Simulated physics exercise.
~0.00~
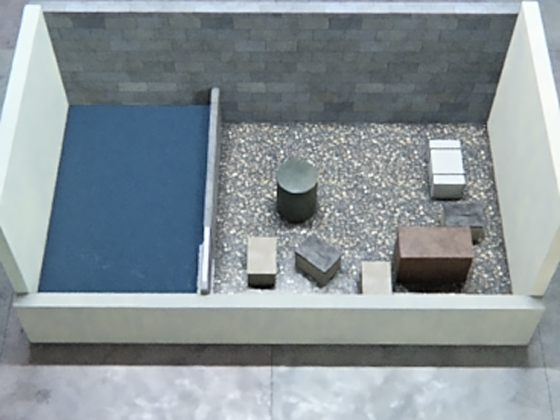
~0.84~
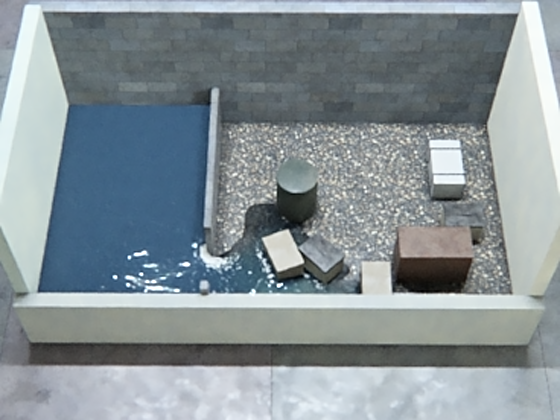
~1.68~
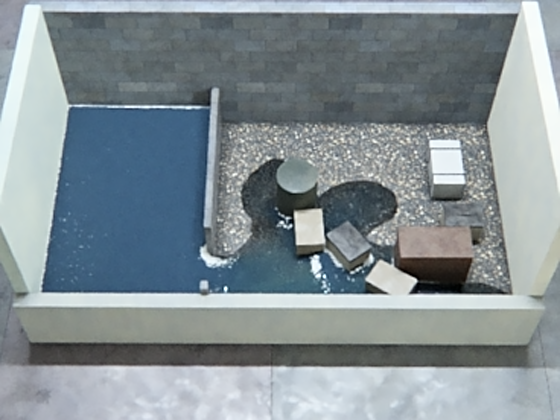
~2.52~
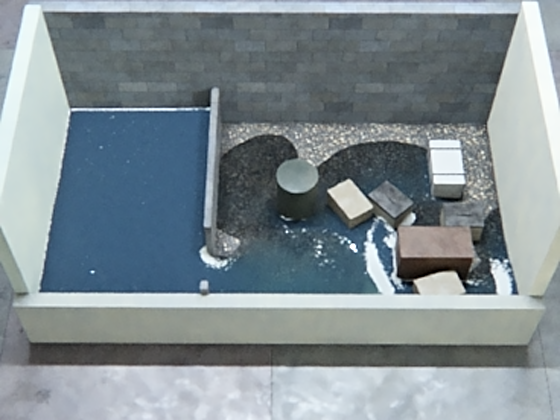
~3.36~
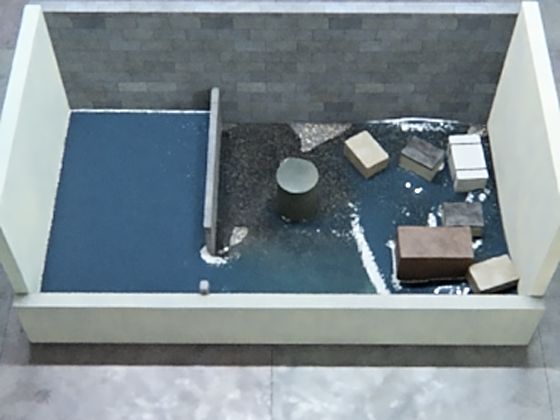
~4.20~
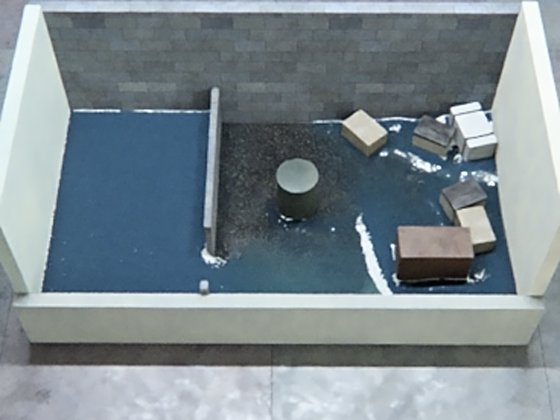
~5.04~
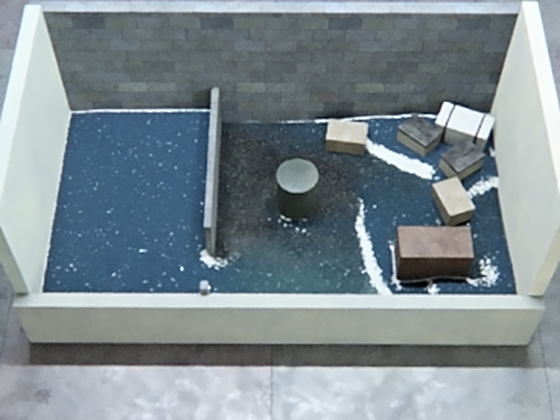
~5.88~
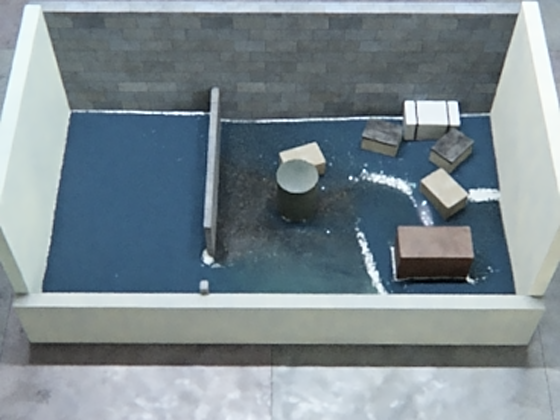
Blue water burst through a gap in the low partition and flooded the gravel side of a walled yard, sweeping the smaller boxes right and toward the back wall, where they drifted back left, while the brown block and round pillar stayed put.
